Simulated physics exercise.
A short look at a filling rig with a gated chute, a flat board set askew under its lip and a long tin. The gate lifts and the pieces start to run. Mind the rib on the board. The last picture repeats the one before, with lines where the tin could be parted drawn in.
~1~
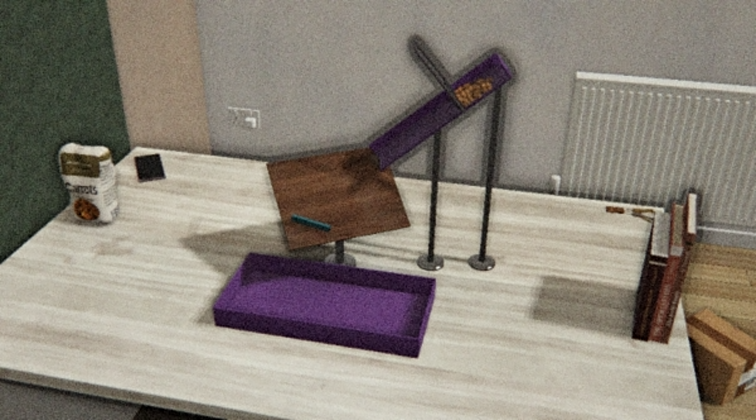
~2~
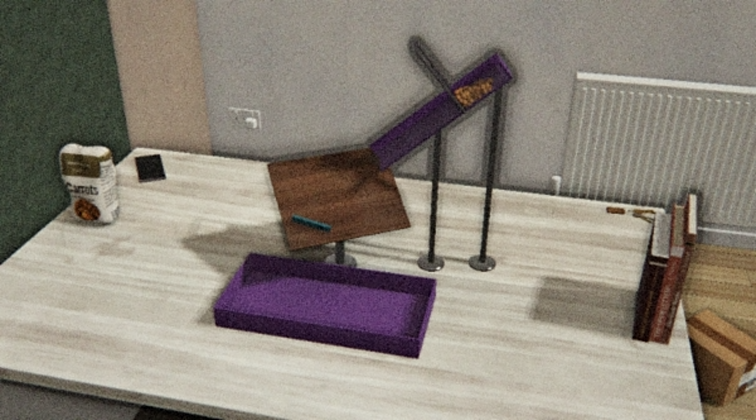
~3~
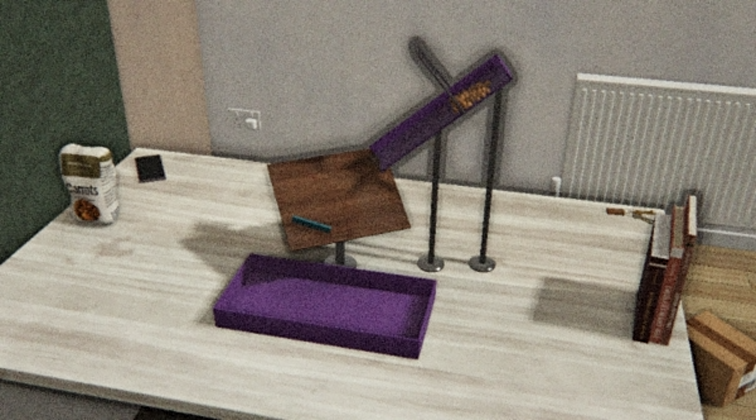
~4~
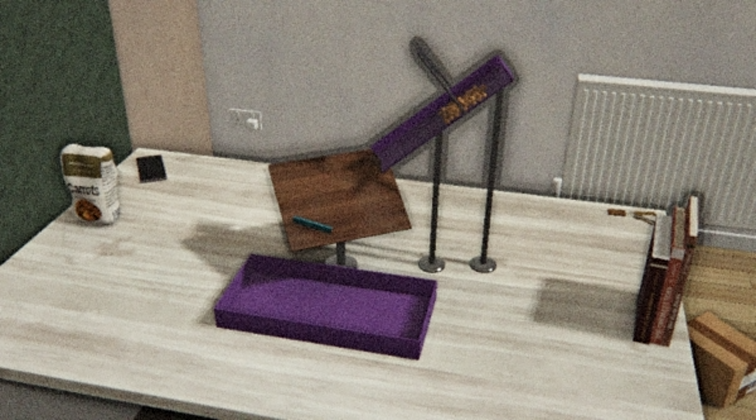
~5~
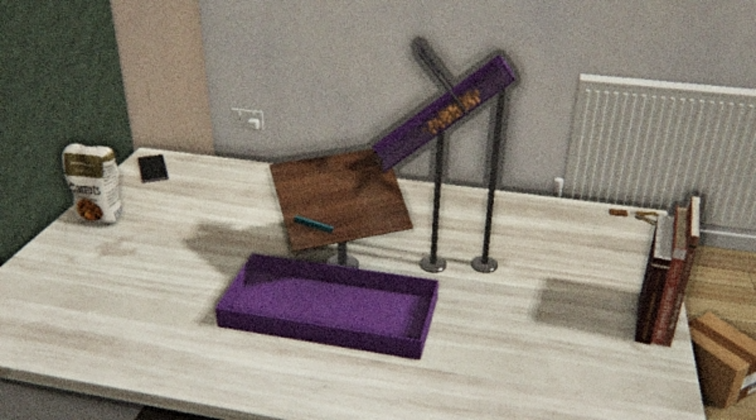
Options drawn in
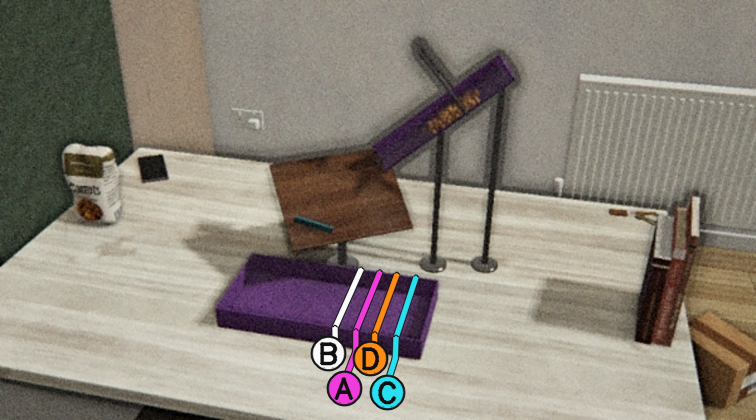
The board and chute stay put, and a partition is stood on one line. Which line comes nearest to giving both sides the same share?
Go for B.
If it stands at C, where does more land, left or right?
More lands on the left.
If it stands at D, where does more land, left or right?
The left side.
On the marked copy, line A crosses the front rim at (356, 330); line B crosses the front rim at (335, 327); line C crosses the front rim at (396, 337); line D crosses the front rim at (374, 333).
If A is chosen, of what is caught, all but a few on the left of the divider, a small share on the right.
If B is chosen, of what is caught, close to half on the left of the divider, close to half on the right.
If C is chosen, of what is caught, the whole lot on the left of the divider, none at all on the right.
If D is chosen, of what is caught, all but a few on the left of the divider, only a few on the right.
